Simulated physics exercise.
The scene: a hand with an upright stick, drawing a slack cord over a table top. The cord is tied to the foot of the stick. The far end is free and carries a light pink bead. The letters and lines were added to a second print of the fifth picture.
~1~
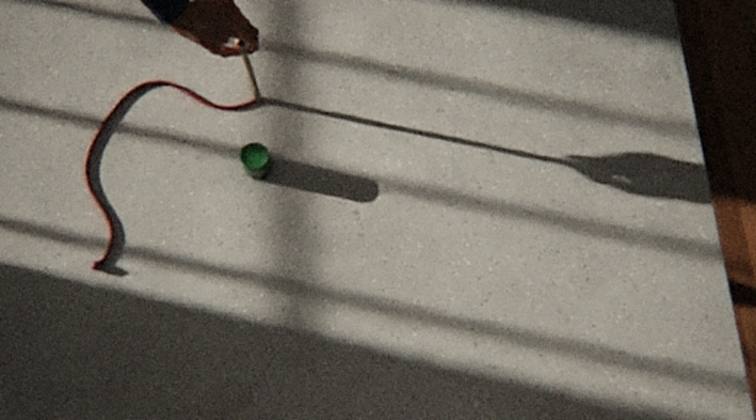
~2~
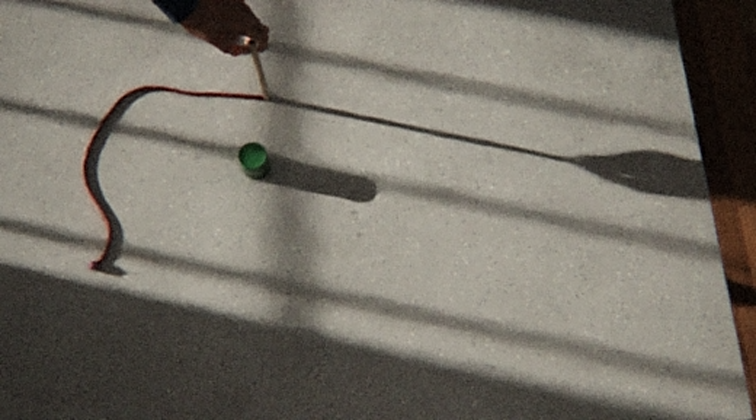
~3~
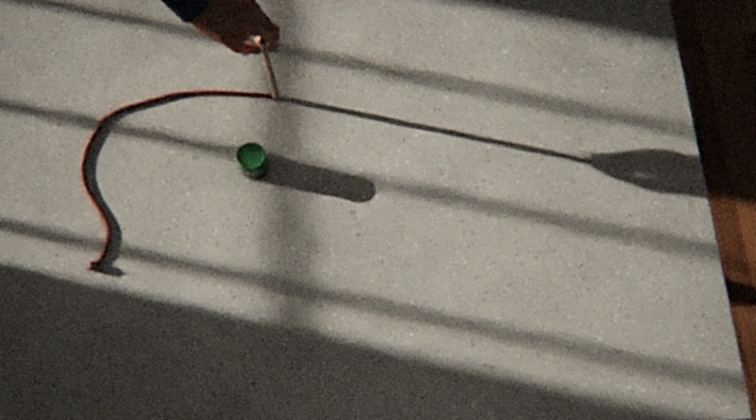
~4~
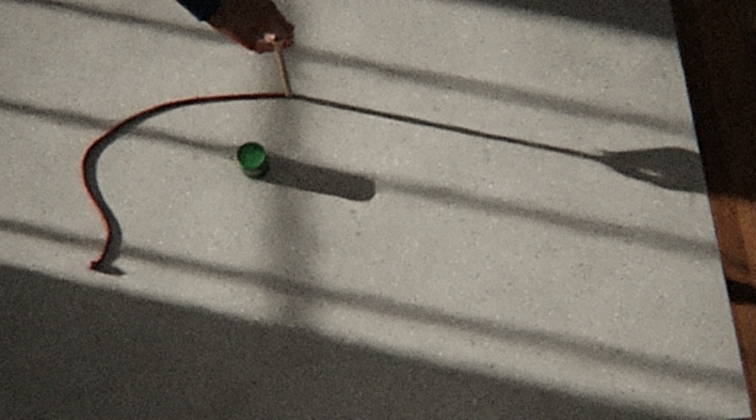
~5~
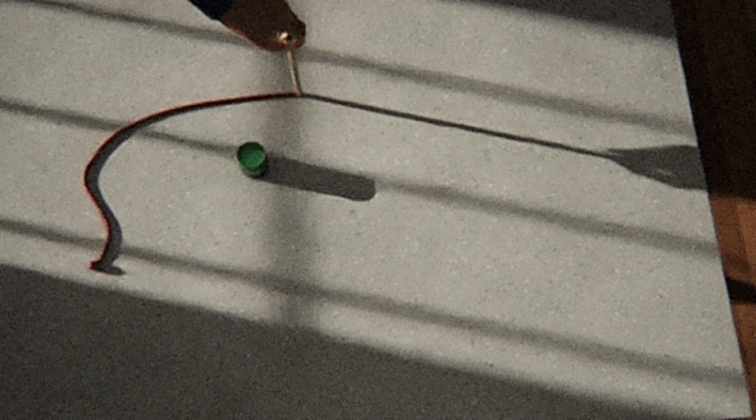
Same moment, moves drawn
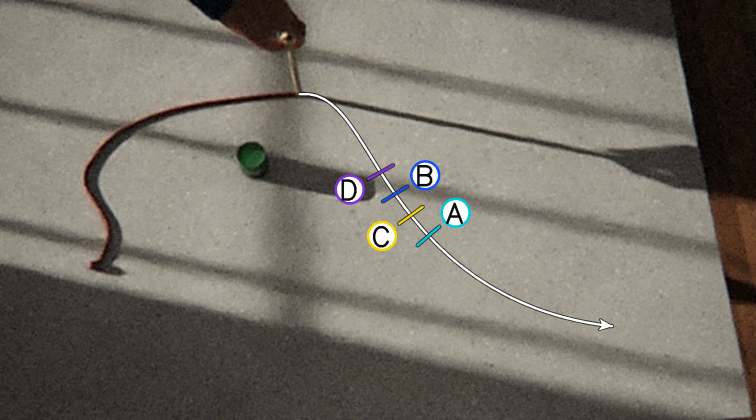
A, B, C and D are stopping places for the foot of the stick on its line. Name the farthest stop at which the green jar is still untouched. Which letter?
Mark D.
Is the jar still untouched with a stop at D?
For that mark, yes.
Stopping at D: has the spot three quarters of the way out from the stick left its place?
Yes.
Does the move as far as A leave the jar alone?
For that mark, no.
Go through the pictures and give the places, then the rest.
Green jar (257, 162); free end (95, 265), in the first frame.
Green jar (255, 161); free end (93, 266), in the second frame.
Green jar (253, 162); free end (92, 266), in the third frame.
Green jar (253, 161); free end (92, 266), in the fourth frame.
Green jar (253, 161); free end (92, 265), in the fifth frame.
On the marked copy, A at (429, 236); B at (395, 194); C at (411, 215); D at (381, 172); the route from (300, 94) via (429, 236) to (612, 326).
Following D. Soon after the start, foot of the stick (338, 110), middle of the cord (166, 132), free end (92, 265).
Later, foot of the stick (361, 142), middle of the cord (189, 138), free end (93, 265).
In the end, foot of the stick (381, 173), middle of the cord (209, 148), free end (95, 262); nothing has been touched.
As for the rest, A brings the cord against the jar; B brings the cord against the jar; C brings the cord against the jar.
